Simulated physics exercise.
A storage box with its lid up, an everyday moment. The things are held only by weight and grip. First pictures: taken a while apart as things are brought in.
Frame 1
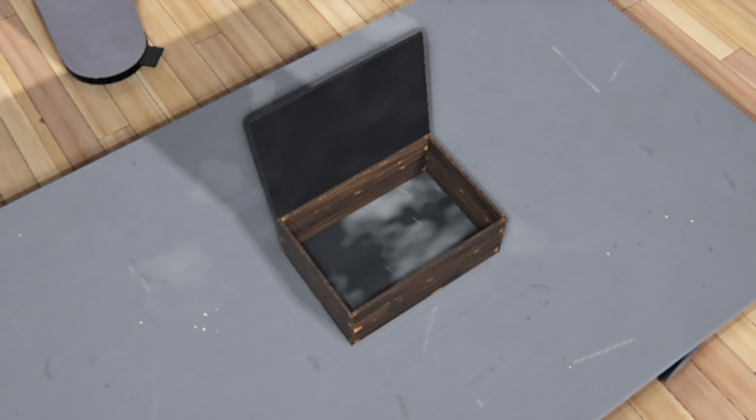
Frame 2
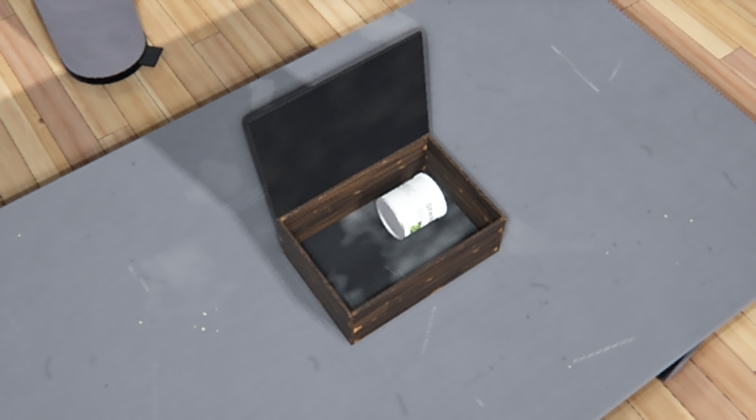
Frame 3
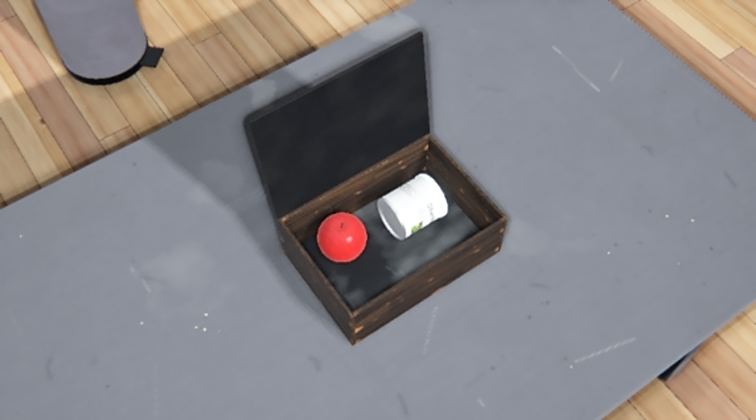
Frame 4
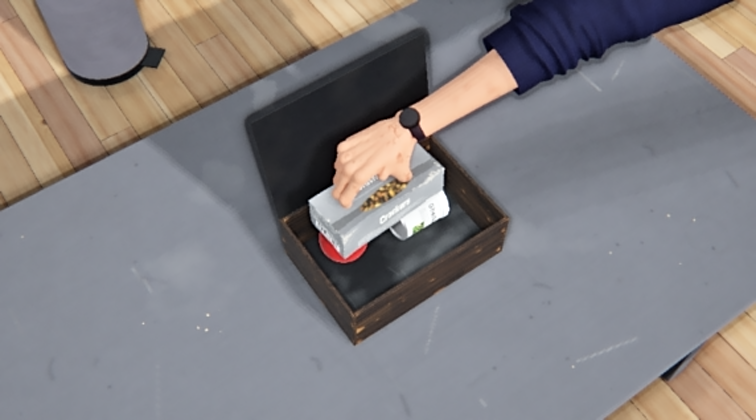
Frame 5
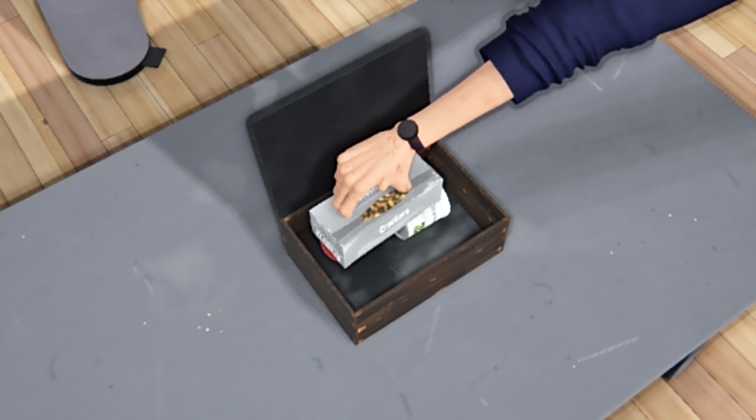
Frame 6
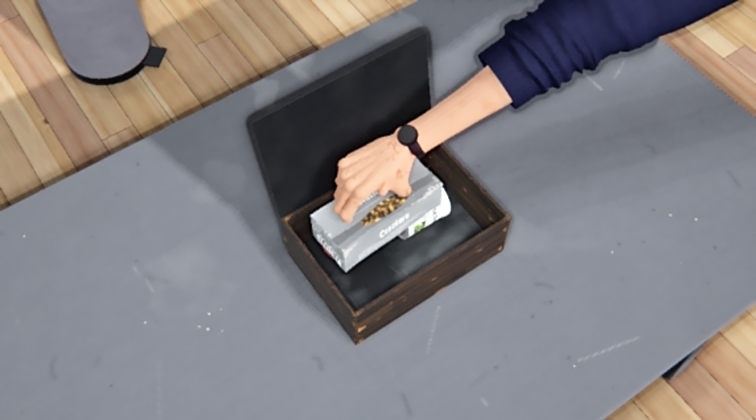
The video shows an open wooden box on a gray surface, first empty, then holding a white cylindrical container and then a red apple, before a hand lowers a gray carton slightly over them inside the box.
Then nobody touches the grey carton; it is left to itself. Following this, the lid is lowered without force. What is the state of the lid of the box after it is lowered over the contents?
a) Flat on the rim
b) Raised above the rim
a, flat on the rim.
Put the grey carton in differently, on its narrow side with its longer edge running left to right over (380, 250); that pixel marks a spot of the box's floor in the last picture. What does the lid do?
With this placement the lid lies closed.
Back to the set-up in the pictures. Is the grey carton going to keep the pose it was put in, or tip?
At the finish it goes crooked.
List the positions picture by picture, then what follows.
In the first picture, the last thing is not in view yet.
In the second picture, the last thing is not in view yet.
In the third picture, the last thing is not in view yet; red apple (342, 238).
In the fourth picture, on its way; grey carton (378, 195).
In the fifth picture, on its way; grey carton (377, 206).
In the sixth picture, in place under the hand; grey carton (378, 210).
Then, 0.40 s past the last view, grey carton on its side near (402, 263).
Then, 1.40 s past the last view, lid 76° above the rim; grey carton on its side near (405, 267); white tin displaced a little.
Then, 1.70 s past the last view, lid 46° above the rim; grey carton on its side near (405, 267); white tin displaced a little.
Then, 1.90 s past the last view, lid 16° above the rim; grey carton on its side near (405, 267); white tin displaced a little.
Finally, lid shut; down or leaning hard in the box, grey carton; the other 2 still in place. Final places as the last picture's camera would see them, grey carton near (405, 267).
